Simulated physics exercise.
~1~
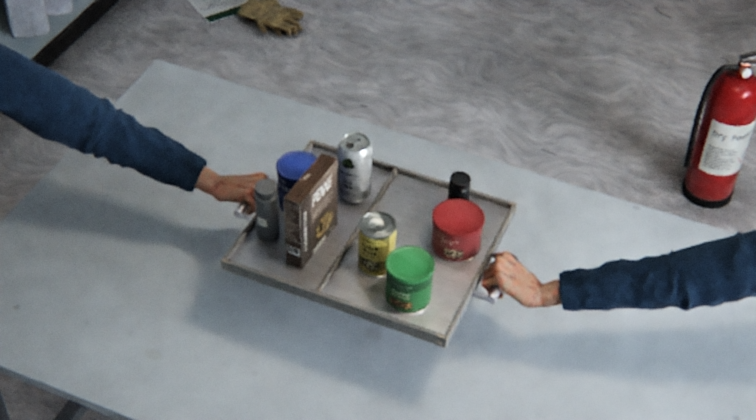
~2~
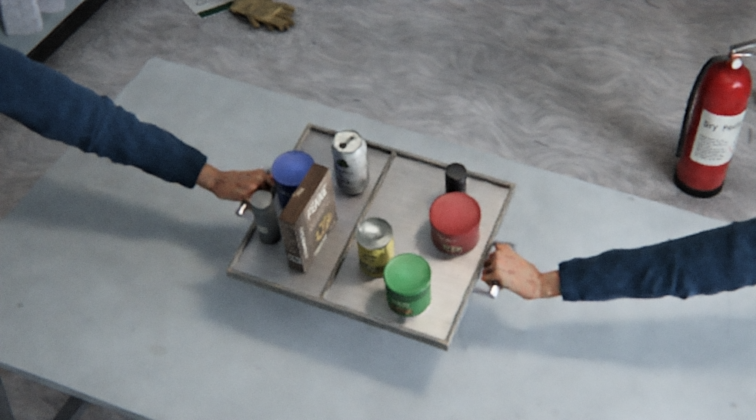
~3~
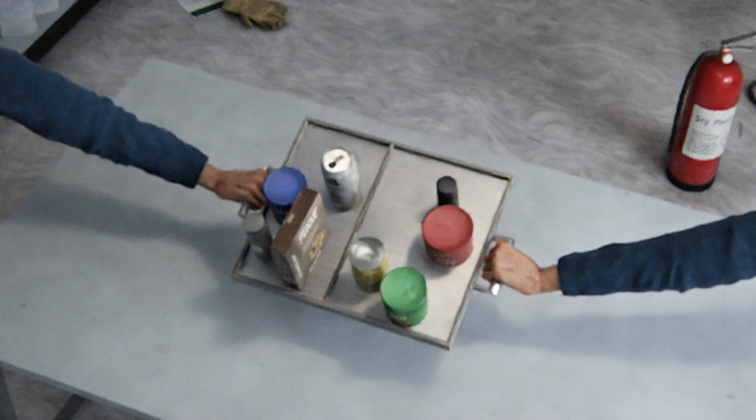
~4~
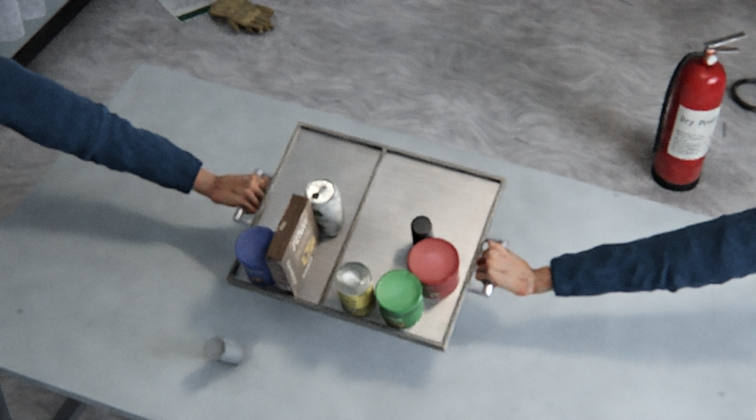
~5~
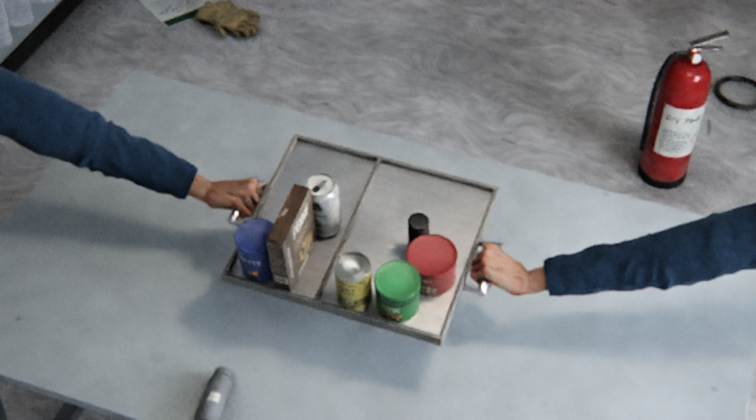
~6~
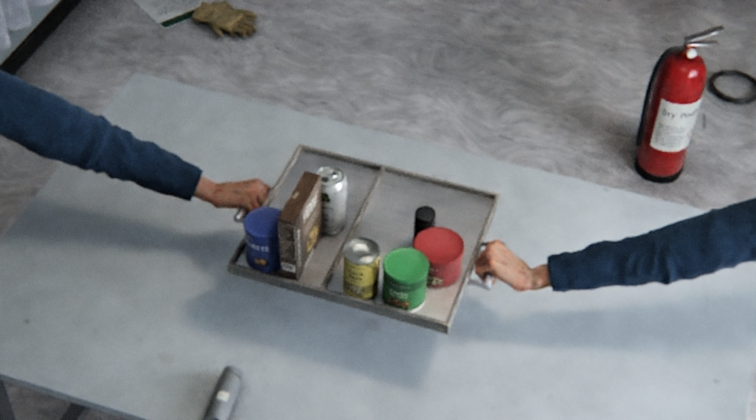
On a grey tabletop, two hands tilting a tray of groceries toward the viewer, a grey shaker falling off, then levelling it.
